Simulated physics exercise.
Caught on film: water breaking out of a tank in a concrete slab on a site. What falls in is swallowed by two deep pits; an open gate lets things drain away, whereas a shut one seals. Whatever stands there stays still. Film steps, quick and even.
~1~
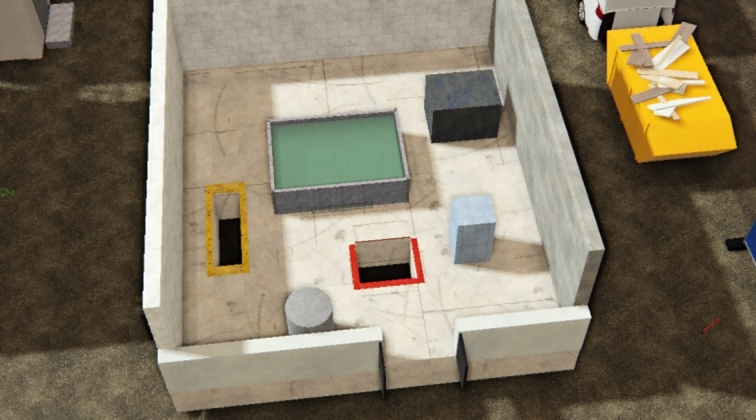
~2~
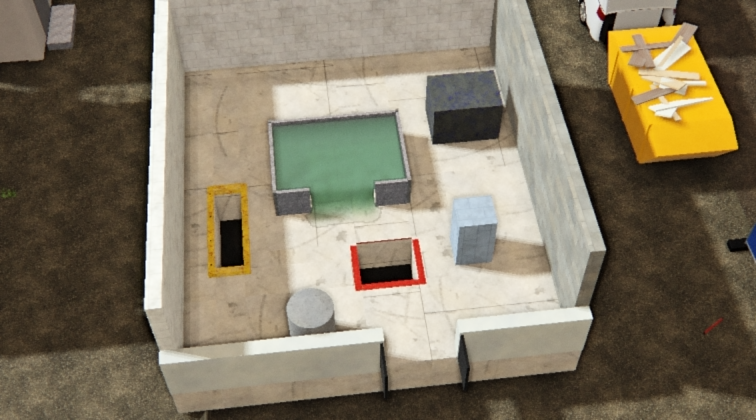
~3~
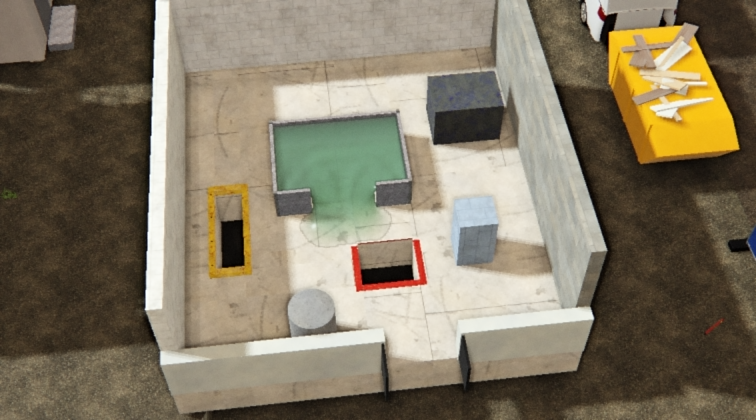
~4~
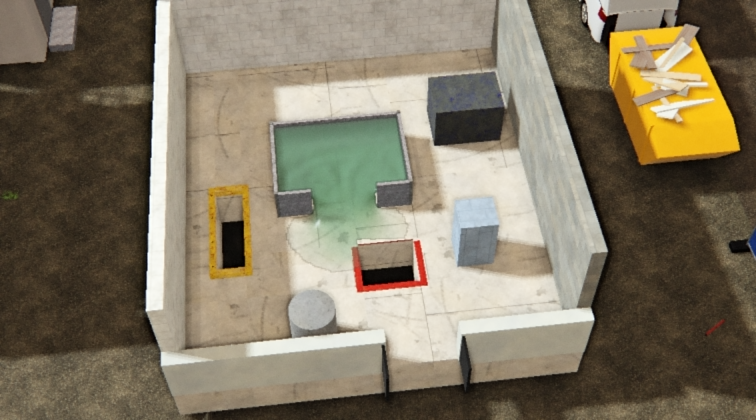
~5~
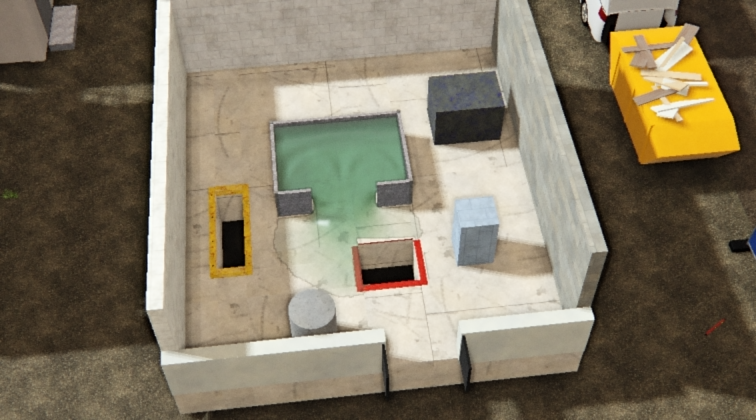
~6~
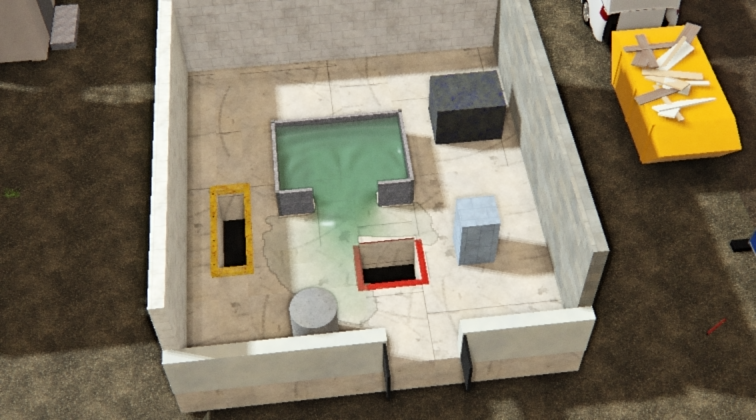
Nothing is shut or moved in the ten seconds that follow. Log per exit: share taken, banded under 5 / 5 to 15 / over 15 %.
My prediction: The gate lands in the middle band - five to fifteen per cent, the yellow pit lands in the bottom band - below five per cent, the red pit lands in the top band - past fifteen per cent.
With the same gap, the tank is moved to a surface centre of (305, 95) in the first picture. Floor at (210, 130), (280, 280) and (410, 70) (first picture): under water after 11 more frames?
In sequence: Unflooded, next inundated, then unflooded.
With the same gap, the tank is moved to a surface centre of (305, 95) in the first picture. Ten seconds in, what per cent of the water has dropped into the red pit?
The red pit takes 25 per cent.
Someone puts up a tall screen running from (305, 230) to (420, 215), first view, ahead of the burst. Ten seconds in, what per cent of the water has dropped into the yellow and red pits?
Shares in percent - yellow: 8; red: 0.
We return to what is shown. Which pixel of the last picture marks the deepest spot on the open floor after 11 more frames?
Near (187, 372).
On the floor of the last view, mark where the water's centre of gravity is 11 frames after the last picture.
At roughly (334, 211).
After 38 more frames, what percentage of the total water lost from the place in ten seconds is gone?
Working it through, I arrive at 80 per cent.
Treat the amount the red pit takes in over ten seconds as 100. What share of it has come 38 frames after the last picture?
Around 85 %.
A moment on, water covers 15 % of the floor; the gate 0 %, the yellow pit 0 %, the red pit 10 %.
Next, water covers 20 % of the floor; the gate 1 %, the yellow pit 0 %, the red pit 18 %.
Then, water covers 30 % of the floor; the gate 3 %, the yellow pit 0 %, the red pit 26 %.
Later, water covers 40 % of the floor; the gate 6 %, the yellow pit 0 %, the red pit 34 %.
In the end, water covers 60 % of the floor; the gate 9 %, the yellow pit 0 %, the red pit 41 %.
